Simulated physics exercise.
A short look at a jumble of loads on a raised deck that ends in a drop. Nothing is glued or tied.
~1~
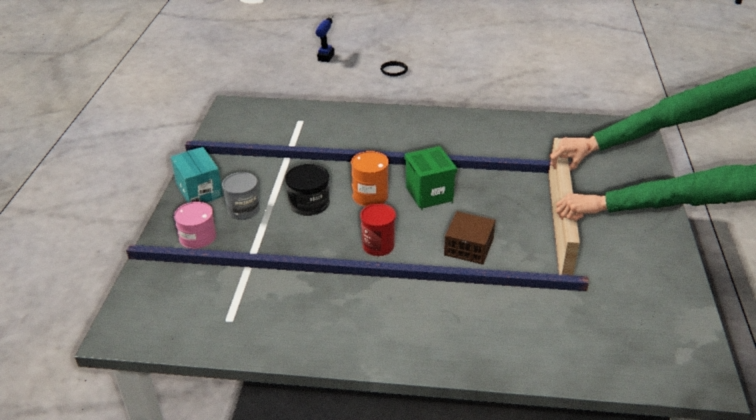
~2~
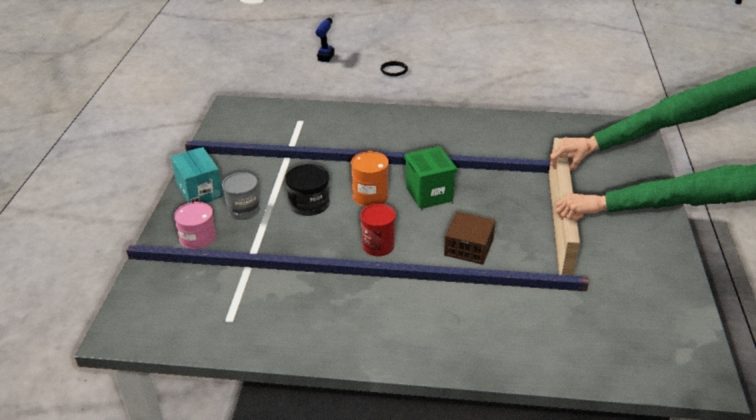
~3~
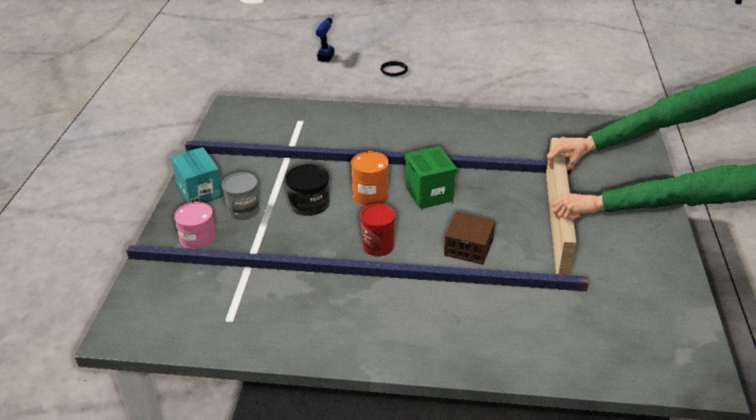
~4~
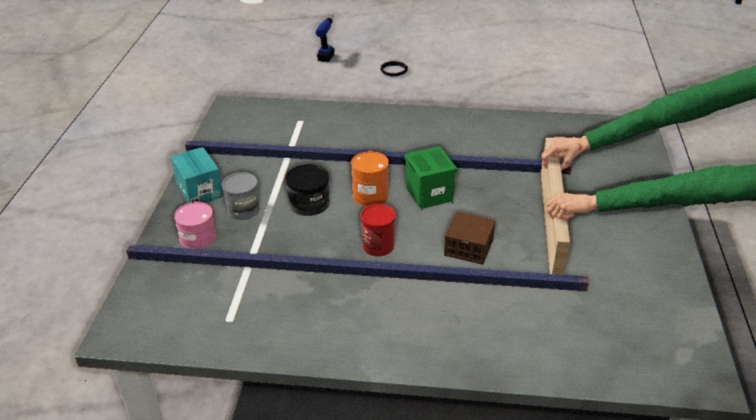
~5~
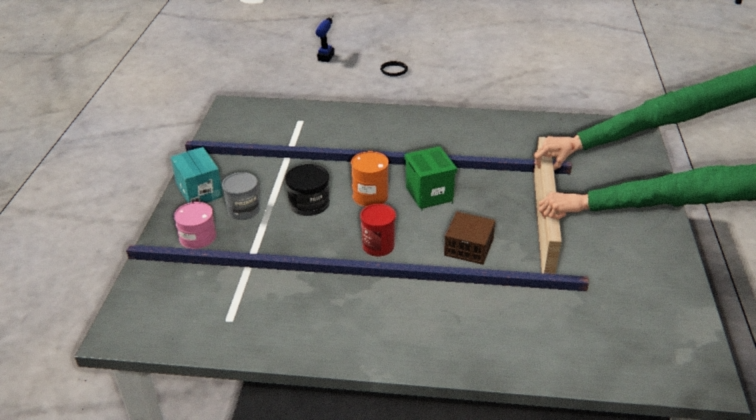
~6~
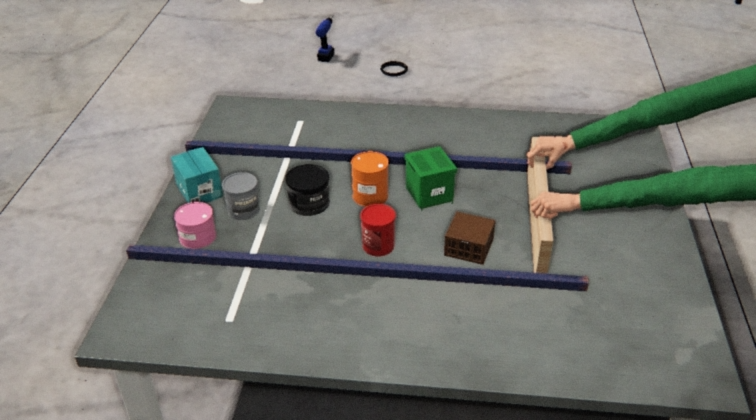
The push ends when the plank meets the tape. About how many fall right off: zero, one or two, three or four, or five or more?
As it turns out, the number that fall off is zero.
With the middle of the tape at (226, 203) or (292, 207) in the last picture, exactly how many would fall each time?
In that order 2 and 0.
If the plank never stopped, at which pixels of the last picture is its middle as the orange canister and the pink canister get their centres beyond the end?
Its middle is around (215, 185) and around (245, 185).
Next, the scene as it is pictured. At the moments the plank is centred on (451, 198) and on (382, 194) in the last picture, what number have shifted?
By then 2, and 5.
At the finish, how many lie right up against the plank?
It touches 3.
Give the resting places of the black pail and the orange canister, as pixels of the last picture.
First (247, 196), then (221, 167).
Soon after, none off yet; turquoise parcel at rest near (197, 177); pink canister at rest near (196, 225); grey pail at rest near (242, 197).
In the end, the number that fall off is zero.
